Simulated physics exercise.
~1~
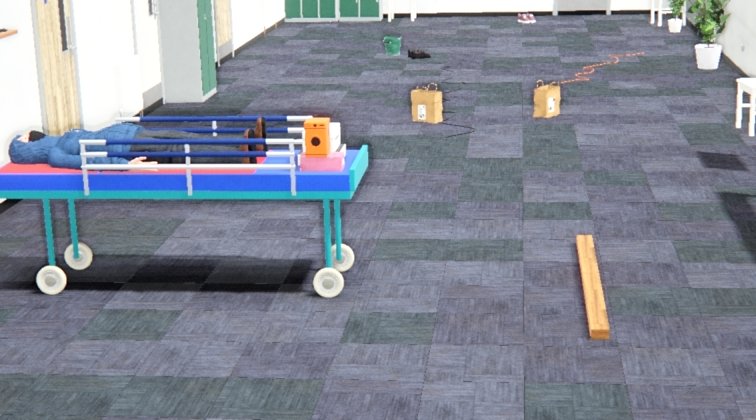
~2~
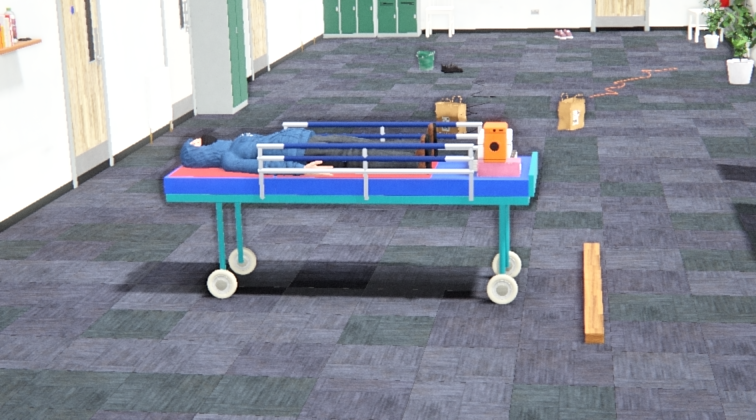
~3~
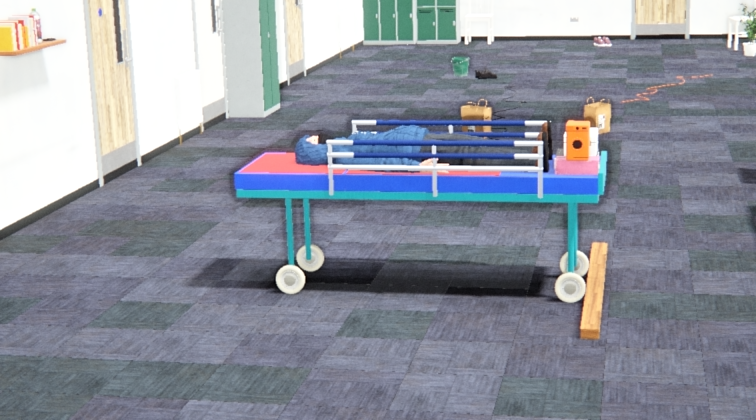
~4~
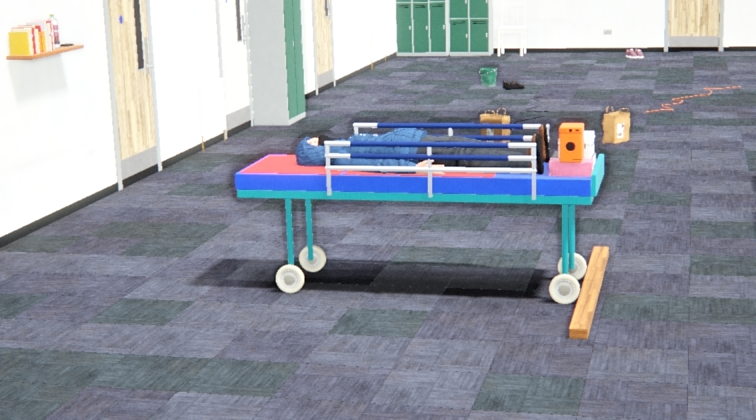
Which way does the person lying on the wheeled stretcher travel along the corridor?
The person travels to the right, carried along on the stretcher and then sliding a little further that way along its top as it stops at the sill.
Carpeted corridor, wheeled stretcher rolling right and stopping at wooden sill, person in blue sliding footward but staying aboard with orange pump.
